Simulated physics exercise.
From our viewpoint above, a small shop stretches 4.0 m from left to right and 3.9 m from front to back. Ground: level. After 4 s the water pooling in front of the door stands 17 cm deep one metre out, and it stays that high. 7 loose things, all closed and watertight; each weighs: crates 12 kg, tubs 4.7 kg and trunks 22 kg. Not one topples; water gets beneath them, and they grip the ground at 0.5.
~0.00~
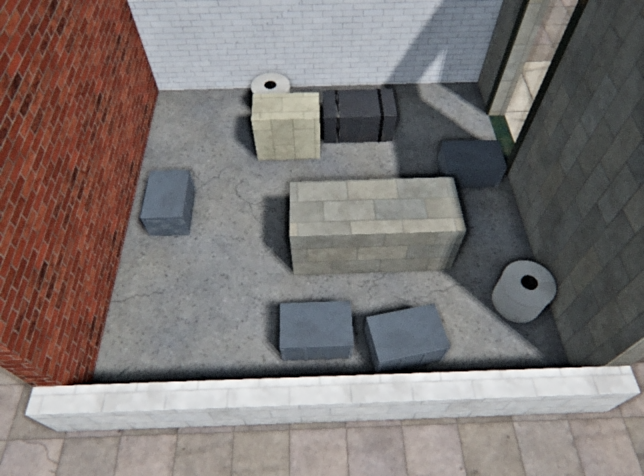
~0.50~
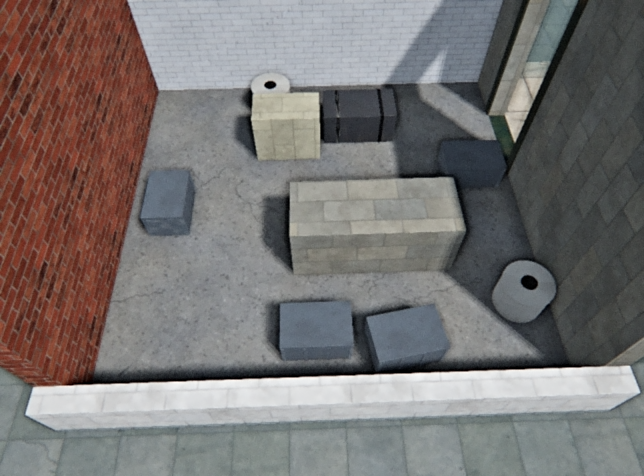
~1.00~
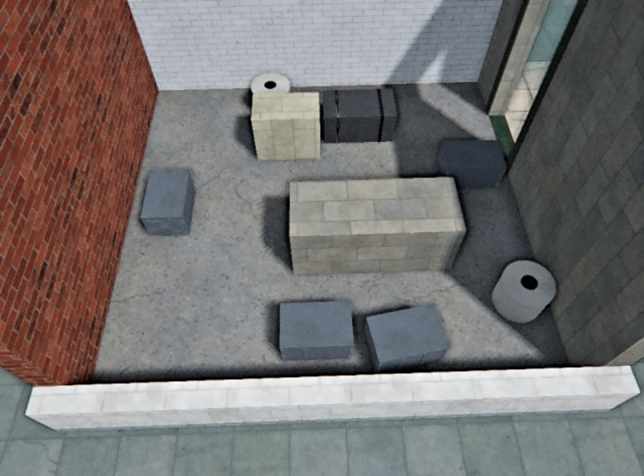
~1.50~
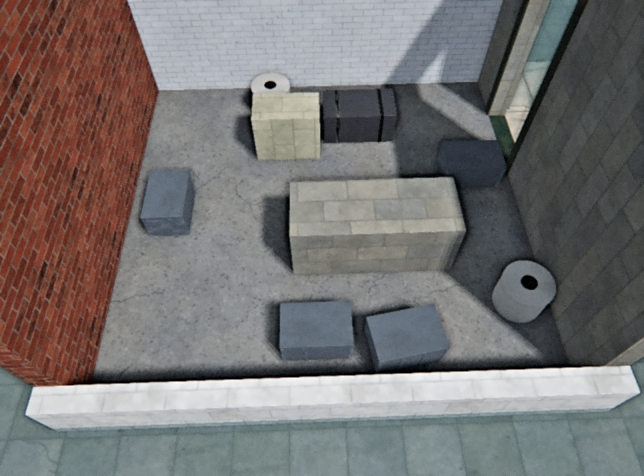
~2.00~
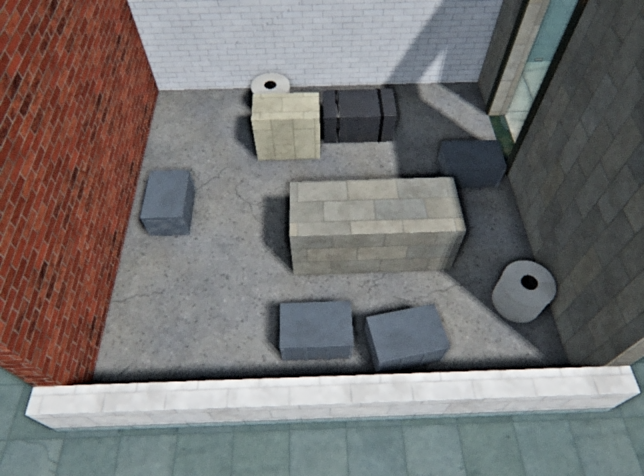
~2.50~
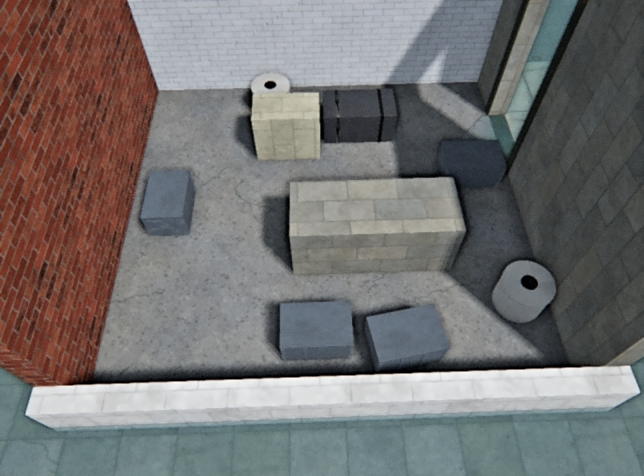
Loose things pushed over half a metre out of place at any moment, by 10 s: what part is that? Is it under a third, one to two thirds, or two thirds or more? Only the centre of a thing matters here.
The share moved is under one out of three.
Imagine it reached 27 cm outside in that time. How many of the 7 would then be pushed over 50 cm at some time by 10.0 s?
You'd get 3 in that case.
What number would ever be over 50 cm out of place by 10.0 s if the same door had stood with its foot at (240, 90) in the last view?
The count would be 2.
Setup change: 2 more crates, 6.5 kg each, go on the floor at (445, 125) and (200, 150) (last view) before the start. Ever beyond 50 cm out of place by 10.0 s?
In that order: Over, less.
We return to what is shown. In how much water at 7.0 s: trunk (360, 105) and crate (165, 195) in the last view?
I'd put it at 6 cm and 3 cm respectively.
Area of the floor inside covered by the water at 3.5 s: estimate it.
Wet area: Approx. 1.5 m2.
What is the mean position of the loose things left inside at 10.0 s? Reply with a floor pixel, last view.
Centre of the remaining things: Roughly (321, 225).
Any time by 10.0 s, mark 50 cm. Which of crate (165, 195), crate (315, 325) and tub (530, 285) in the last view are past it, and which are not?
Result, in turn: Stayed within / stayed within / stayed within.
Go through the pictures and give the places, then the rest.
In the first picture, a crate at (474, 154), on the bottom; a tub at (270, 85), on the bottom; 0.0 m2 under water; 0 of 7 have shifted.
In the second picture, a crate at (474, 154) rests on the ground; a tub at (270, 85) rests on the ground; water covers 0.0 m2; 0 of 7 have shifted.
In the third picture, a crate at (474, 154), on the bottom; a tub at (270, 85), on the bottom; 0.0 m2 under water; 0 of 7 have shifted.
In the fourth picture, a crate at (474, 154), on the bottom; a tub at (270, 85), on the bottom; 0.0 m2 under water; 0 of 7 have shifted.
In the fifth picture, a crate at (474, 154) rests on the ground; a tub at (270, 85), on the bottom; water covers 0.0 m2; 0 of 7 have shifted.
In the sixth picture, a crate at (474, 154) rests on the ground; a tub at (270, 85) rests on the ground; water covers 0.2 m2; 0 of 7 have shifted.
After 3.5 s 0 of 7 are over 50 cm from their spots; 0 afloat.
After 4.5 s 0 of 7 are over 50 cm from their spots; 0 afloat.
After 7.0 s 1 of 7 are over 50 cm from their spots; 0 afloat.
After 10.0 s 2 of 7 are over 50 cm from their spots, and 2 have been at some point; 3 afloat.
